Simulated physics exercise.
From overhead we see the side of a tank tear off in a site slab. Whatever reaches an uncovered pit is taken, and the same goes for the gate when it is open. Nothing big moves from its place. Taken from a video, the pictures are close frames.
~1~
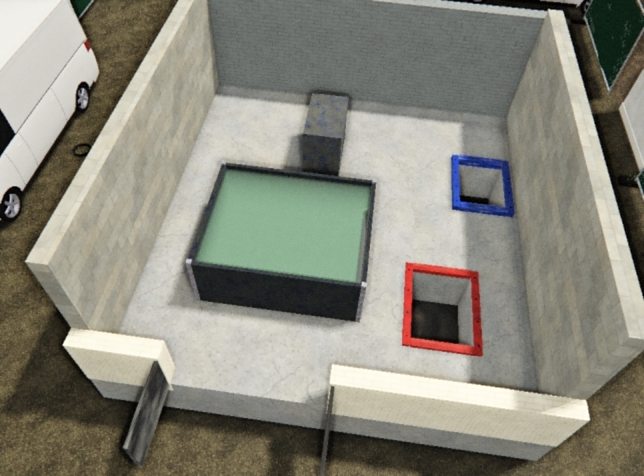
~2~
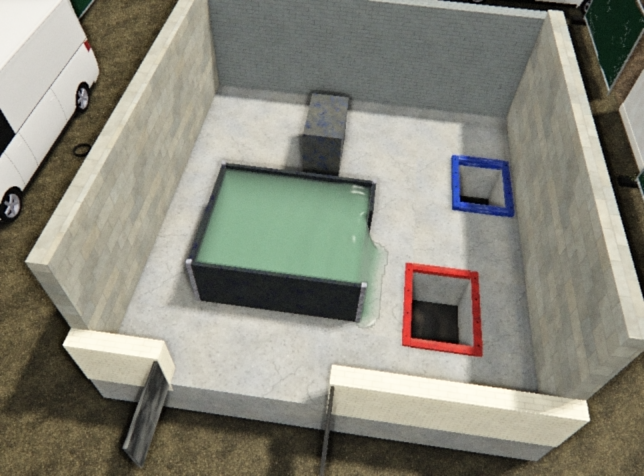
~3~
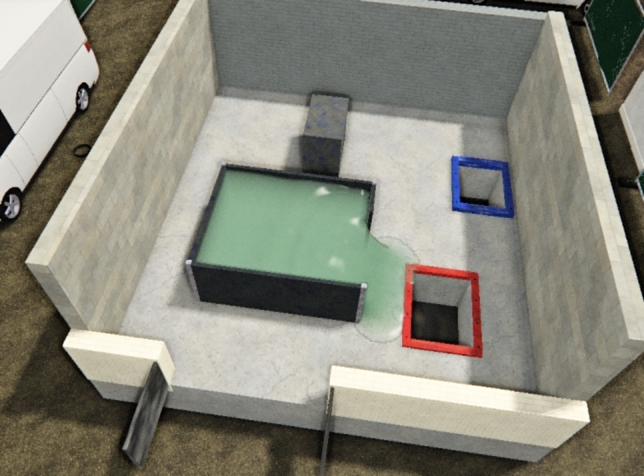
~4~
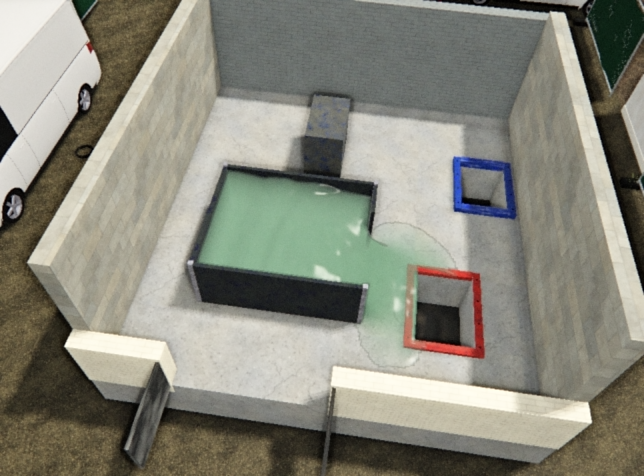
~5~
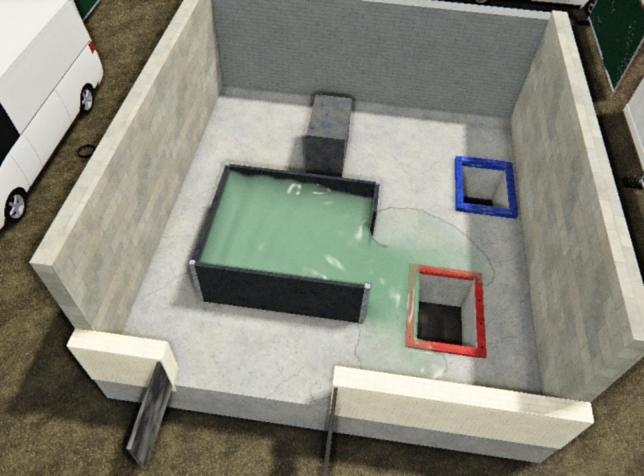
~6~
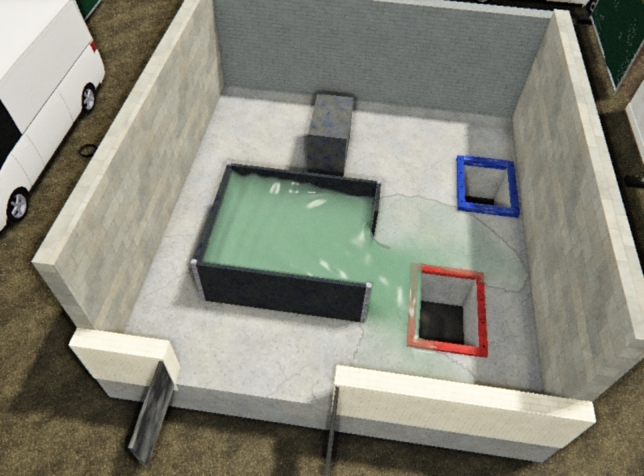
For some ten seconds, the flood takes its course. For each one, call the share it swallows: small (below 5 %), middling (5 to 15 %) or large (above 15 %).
Calls: Gate - small; blue pit - small; red pit - large.
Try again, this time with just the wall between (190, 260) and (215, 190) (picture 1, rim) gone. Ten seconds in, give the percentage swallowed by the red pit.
Red: 6 %.
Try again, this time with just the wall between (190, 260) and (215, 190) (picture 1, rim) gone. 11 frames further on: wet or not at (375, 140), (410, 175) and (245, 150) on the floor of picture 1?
So the first one is left untouched, the next left untouched, and the last drenched.
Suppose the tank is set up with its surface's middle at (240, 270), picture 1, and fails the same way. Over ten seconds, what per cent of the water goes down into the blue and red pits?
Per cent: Blue 10, red 45.
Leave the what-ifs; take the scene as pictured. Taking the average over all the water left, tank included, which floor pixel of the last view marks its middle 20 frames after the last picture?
Near pixel (365, 265).
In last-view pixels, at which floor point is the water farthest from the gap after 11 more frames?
Close to (508, 122), I think.
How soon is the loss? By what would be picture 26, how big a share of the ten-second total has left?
Roughly 70 percent.
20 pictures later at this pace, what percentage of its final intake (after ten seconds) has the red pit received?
Approximately 70 in a hundred, I reckon.
A moment on, water covers 20 % of the floor; the gate 0 %, the blue pit 0 %, the red pit 19 %.
Next, water covers 30 % of the floor; the gate 0 %, the blue pit 1 %, the red pit 32 %.
Then, water covers 35 % of the floor; the gate 0 %, the blue pit 2 %, the red pit 44 %.
Later, water covers 50 % of the floor; the gate 0 %, the blue pit 2 %, the red pit 57 %.
In the end, water covers 75 % of the floor; the gate 1 %, the blue pit 2 %, the red pit 63 %.
